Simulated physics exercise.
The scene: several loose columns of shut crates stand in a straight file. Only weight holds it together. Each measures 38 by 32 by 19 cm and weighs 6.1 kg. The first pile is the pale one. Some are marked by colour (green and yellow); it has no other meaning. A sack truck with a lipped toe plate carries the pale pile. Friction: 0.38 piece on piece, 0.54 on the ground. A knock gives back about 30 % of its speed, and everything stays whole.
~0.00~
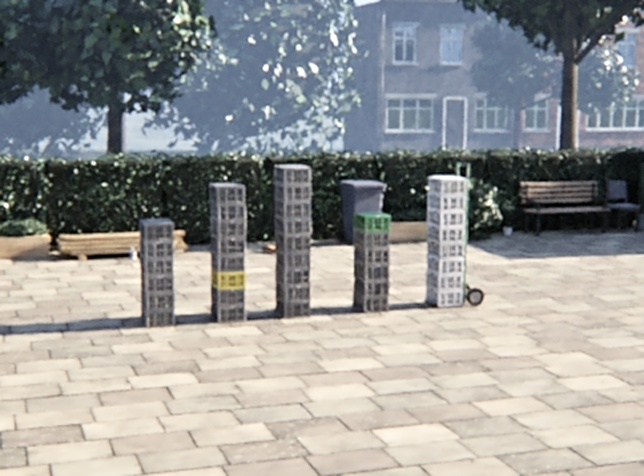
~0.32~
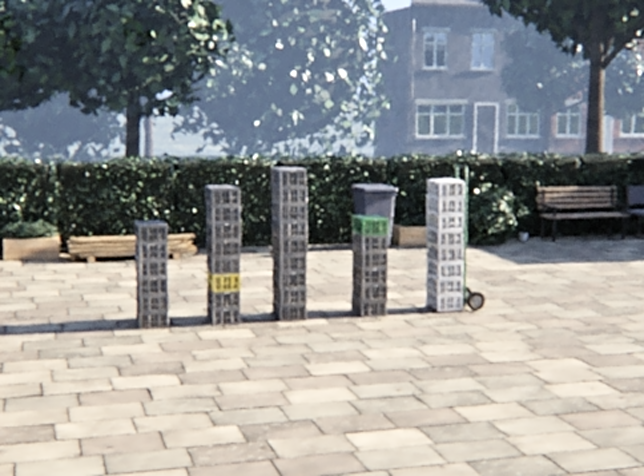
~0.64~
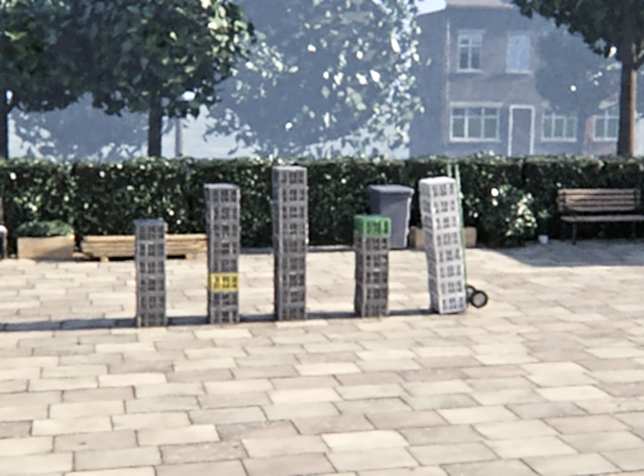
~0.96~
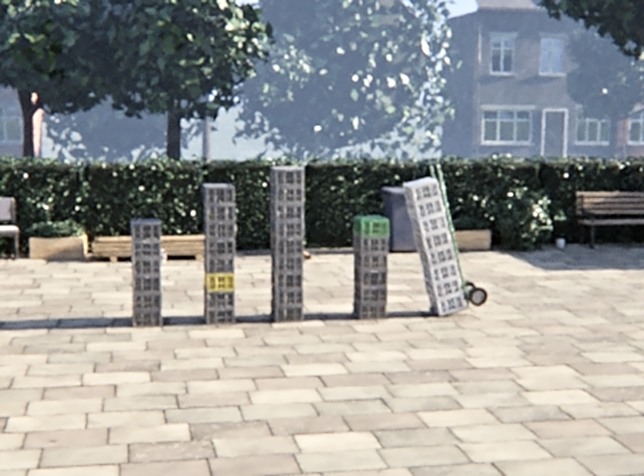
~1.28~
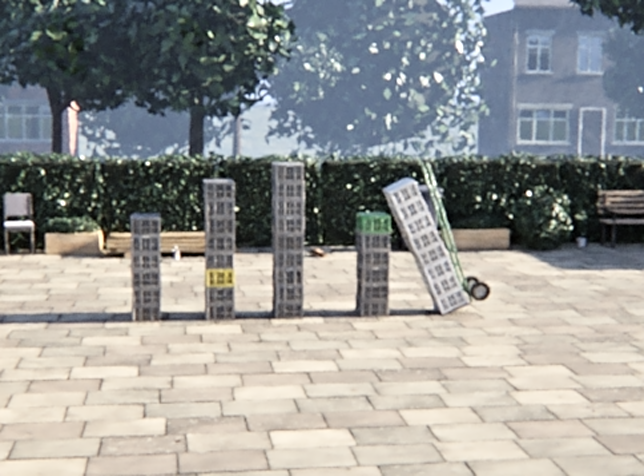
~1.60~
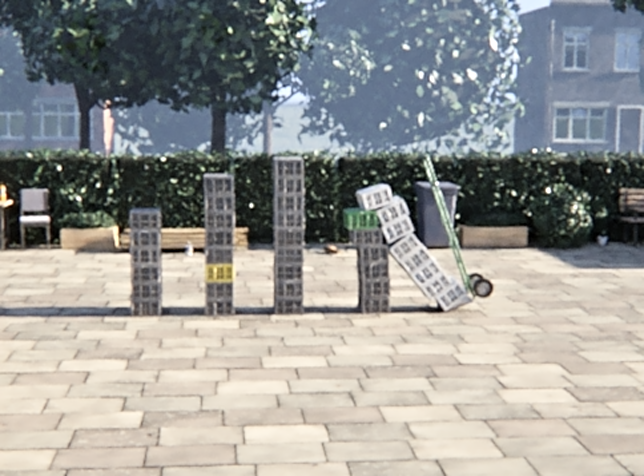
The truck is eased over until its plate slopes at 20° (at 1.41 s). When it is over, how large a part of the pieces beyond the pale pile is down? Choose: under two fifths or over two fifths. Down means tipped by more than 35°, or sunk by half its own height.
The part is upwards of two fifths.
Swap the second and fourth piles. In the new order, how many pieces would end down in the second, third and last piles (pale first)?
In that case second 7, third 8, last 6.
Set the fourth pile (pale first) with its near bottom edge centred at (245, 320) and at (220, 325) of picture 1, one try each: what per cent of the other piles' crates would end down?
First 100, then 90 per cent.
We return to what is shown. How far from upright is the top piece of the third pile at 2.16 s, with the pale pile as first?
Roughly 0° from upright.
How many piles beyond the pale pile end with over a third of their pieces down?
4 in all.
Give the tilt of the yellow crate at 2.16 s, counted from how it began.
About 0°.
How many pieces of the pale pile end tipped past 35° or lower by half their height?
7 of them.
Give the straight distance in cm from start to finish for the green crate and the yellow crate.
Moved: Green 140, yellow 70.
After 2.16 s, 8 of the pale pile down; 6 of the 29 other crates down; green crate leaning 29°, 14 cm lower.
After 3.28 s, 7 of the pale pile down; 15 of the 29 other crates down; yellow crate leaning 25°; green crate leaning 6°, 39 cm lower.
After 4.20 s, 7 of the pale pile down; 28 of the 29 other crates down; yellow crate leaning 40°, 22 cm lower; green crate leaning 33°, 53 cm lower.
At rest (7.7 s), 7 of the pale pile down; 28 of the 29 other crates down; yellow crate leaning 40°, 23 cm lower; green crate leaning 33°, 53 cm lower. That is 97 per cent. As the last picture would show them, middles, yellow crate near (164, 291), green crate near (257, 266).
